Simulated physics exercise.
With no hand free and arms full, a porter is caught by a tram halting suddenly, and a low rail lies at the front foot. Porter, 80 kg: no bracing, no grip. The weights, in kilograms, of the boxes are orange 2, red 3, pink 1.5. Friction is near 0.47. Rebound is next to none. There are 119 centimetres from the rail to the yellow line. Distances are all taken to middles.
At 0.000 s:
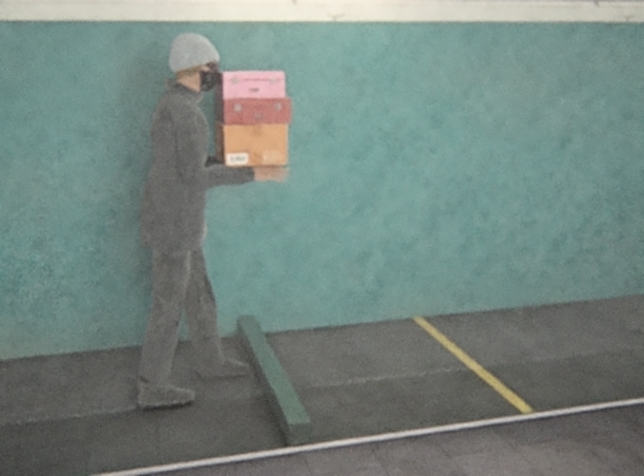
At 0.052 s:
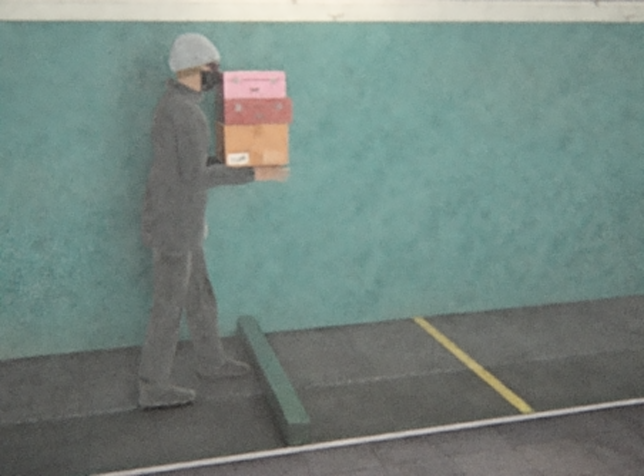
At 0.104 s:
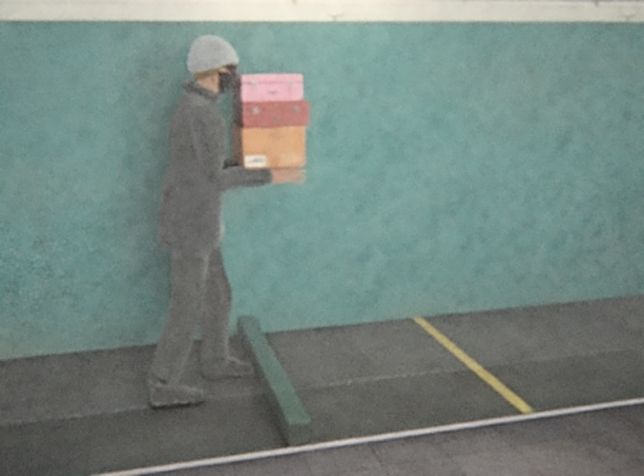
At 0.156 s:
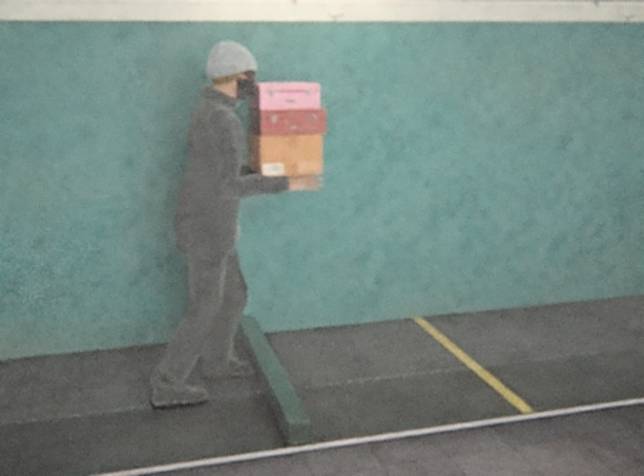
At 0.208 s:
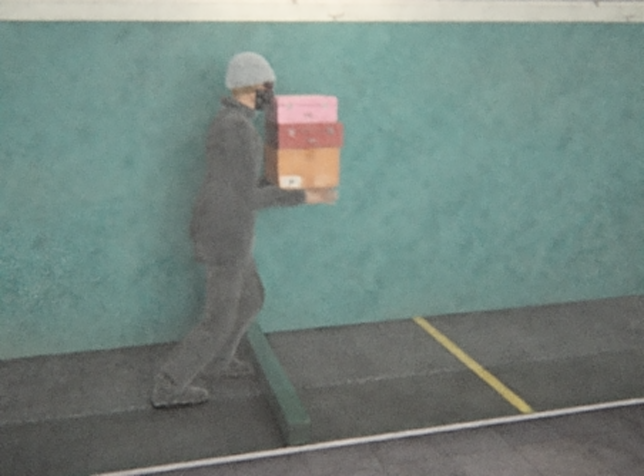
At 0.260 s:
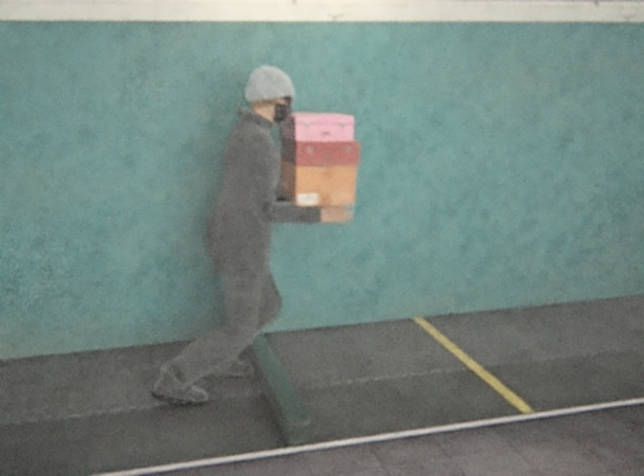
The clip opens on a masked person in a grey cap and dark clothes, standing still beside a green wall with three stacked boxes in both arms, a low rail at their feet. The body then leans steadily to the right, knees bending, and the stack moves right and lower.
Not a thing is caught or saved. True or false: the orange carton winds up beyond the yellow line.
False.
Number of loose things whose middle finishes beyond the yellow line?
1.
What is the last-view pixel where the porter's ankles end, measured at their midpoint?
Estimate: About (263, 332).
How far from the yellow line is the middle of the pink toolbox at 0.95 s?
Past it by some 10 cm.
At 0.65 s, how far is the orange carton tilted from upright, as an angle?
Around 0° off upright.
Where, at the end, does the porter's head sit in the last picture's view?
I'd put it close to (490, 297) in the last view.
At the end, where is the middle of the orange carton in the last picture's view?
It ends up near pixel (413, 346) in the last picture.
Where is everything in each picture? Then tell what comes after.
In the first picture, orange carton (250, 142), red toolbox (252, 110), pink toolbox (248, 84), yellow line (503, 390).
In the second picture, orange carton (250, 142), red toolbox (252, 110), pink toolbox (249, 84).
In the third picture, orange carton (267, 144), red toolbox (269, 112), pink toolbox (266, 87).
In the fourth picture, orange carton (283, 151), red toolbox (286, 120), pink toolbox (283, 95).
In the fifth picture, orange carton (300, 164), red toolbox (302, 133), pink toolbox (299, 109).
In the sixth picture, orange carton (316, 181), red toolbox (319, 150), pink toolbox (316, 126), yellow line (503, 390). Everything loose set off at about 1.6 m/s.
After 0.45 s the orange carton is 56 cm short of the yellow line, tilted 15°, near (372, 276) in the last picture's view.
After 0.65 s the orange carton is 44 cm short of the yellow line, tilted 0°, near (391, 350) in the last picture's view; the red toolbox 19 cm short of the yellow line, tilted 5°.
After 0.95 s the orange carton is 33 cm short of the yellow line, tilted 0°, near (410, 347) in the last picture's view; the red toolbox 7 cm short of the yellow line, tilted 55°.
Final state at 1.9 s, orange carton stops short of the yellow line; red toolbox stops short of the yellow line; pink toolbox crosses the yellow line; porter's head crosses the yellow line.
